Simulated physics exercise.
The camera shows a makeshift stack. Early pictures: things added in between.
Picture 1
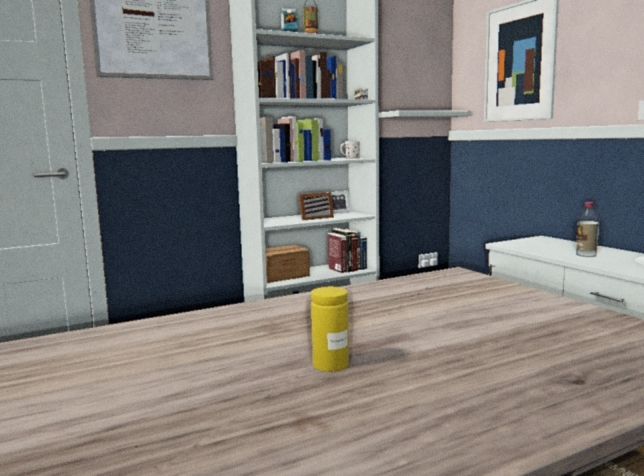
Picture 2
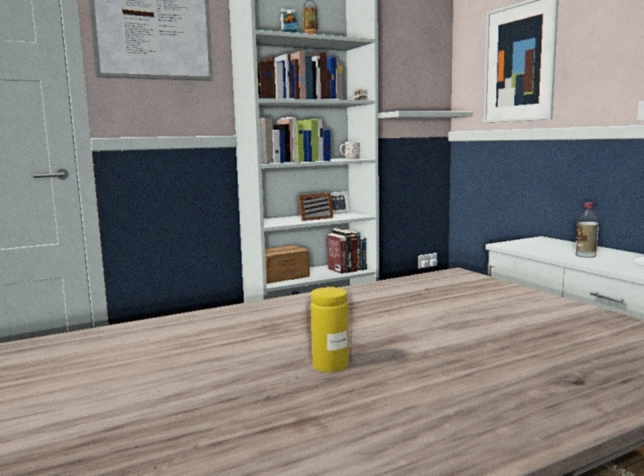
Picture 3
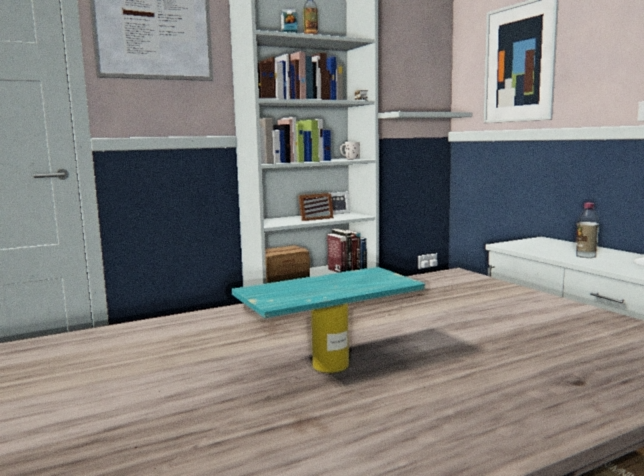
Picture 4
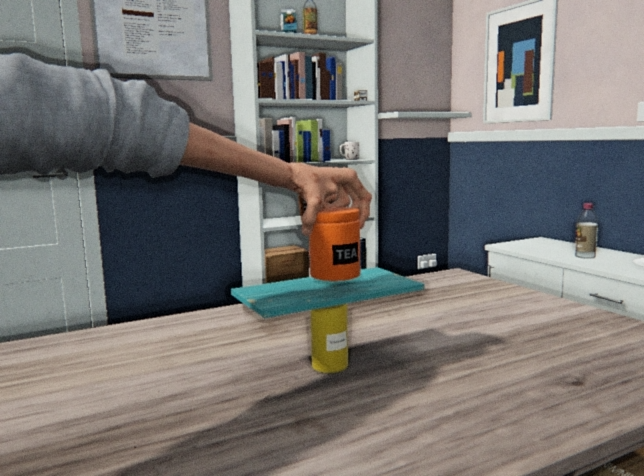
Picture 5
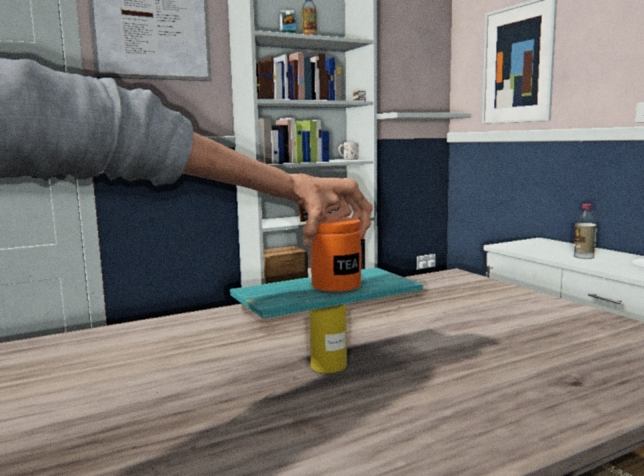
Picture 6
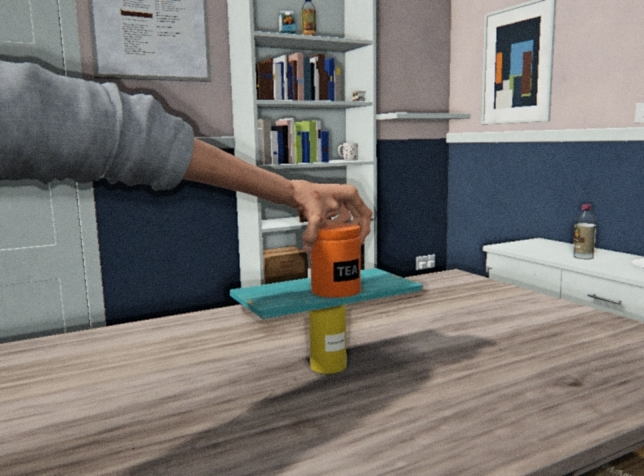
A room with pink and navy walls, a door and a tall bookshelf is seen from slightly above a wooden table by a still camera. A yellow jar stands mid-table, with a bottle on a white cabinet at right. A flat teal board appears on top of the jar, then a grey-sleeved arm from the left lowers an orange tea jar slightly onto the board, keeping its hand on it.
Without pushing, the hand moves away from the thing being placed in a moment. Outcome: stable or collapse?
Stable.
Then, 0.50 s on from there, no change.
Then, 1.30 s on from there, orange jar resting near (336, 260).
In the end, all 3 unmoved. At the end, from the last picture's camera, orange jar near (336, 260). The stack stays up.
